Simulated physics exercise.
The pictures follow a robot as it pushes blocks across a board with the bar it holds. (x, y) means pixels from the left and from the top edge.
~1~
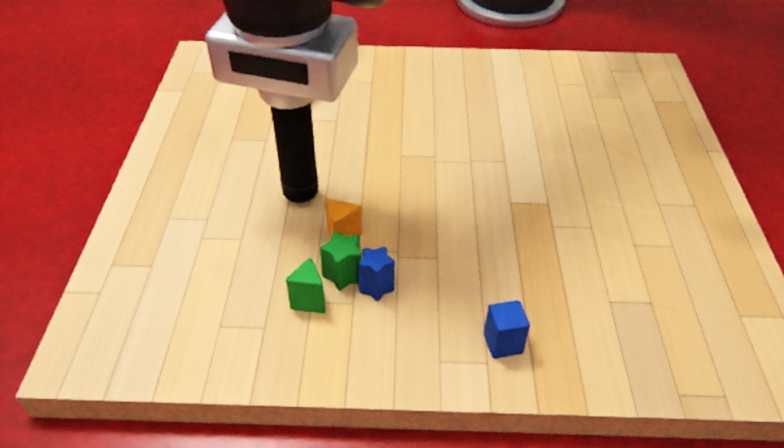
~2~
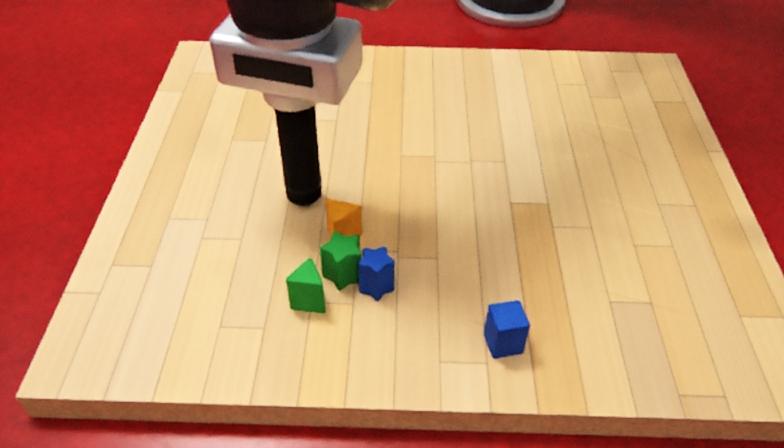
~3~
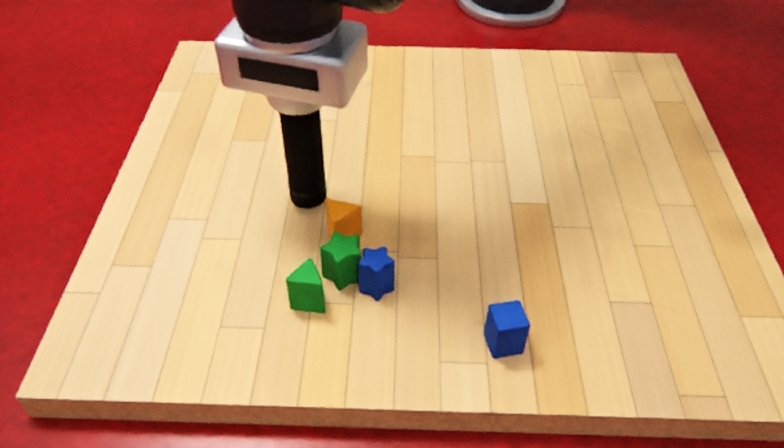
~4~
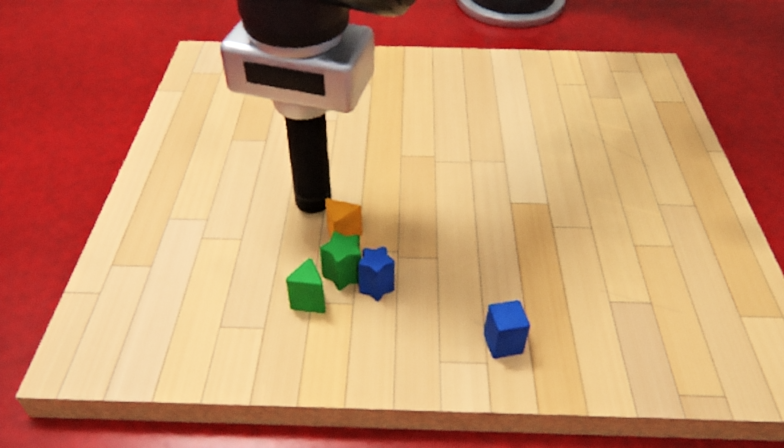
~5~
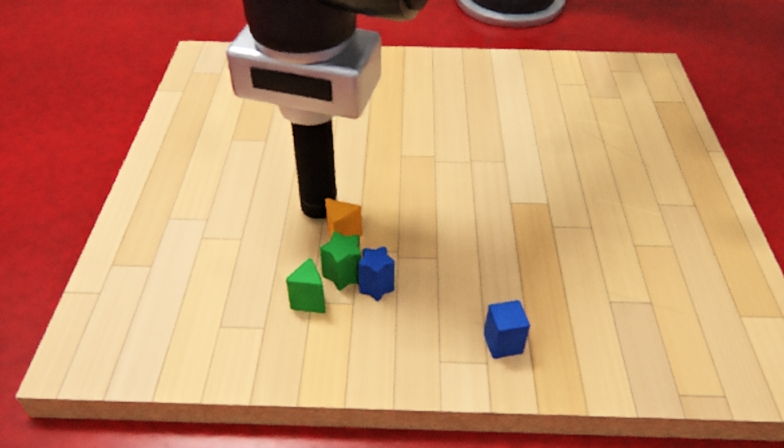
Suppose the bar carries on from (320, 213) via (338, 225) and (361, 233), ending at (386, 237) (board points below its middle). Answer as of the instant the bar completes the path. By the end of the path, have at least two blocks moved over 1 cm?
Answer: No.
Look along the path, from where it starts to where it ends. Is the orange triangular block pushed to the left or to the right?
Well, taking the path from its start to its end as straight ahead, the orange triangular block moves to the right.
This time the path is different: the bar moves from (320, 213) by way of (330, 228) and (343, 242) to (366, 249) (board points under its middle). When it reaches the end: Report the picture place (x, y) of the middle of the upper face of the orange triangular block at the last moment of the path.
At the end it should sit near (385, 237).
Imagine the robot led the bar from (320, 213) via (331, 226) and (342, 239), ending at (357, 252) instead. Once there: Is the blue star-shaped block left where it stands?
Yes
On the path given first. Halfway along, bar (350, 224); orange triangular block (351, 222), turned 20° anticlockwise.
At the end, bar (386, 231); orange triangular block (358, 226); green star-shaped block (343, 250), turned 20° clockwise; blue star-shaped block unmoved.
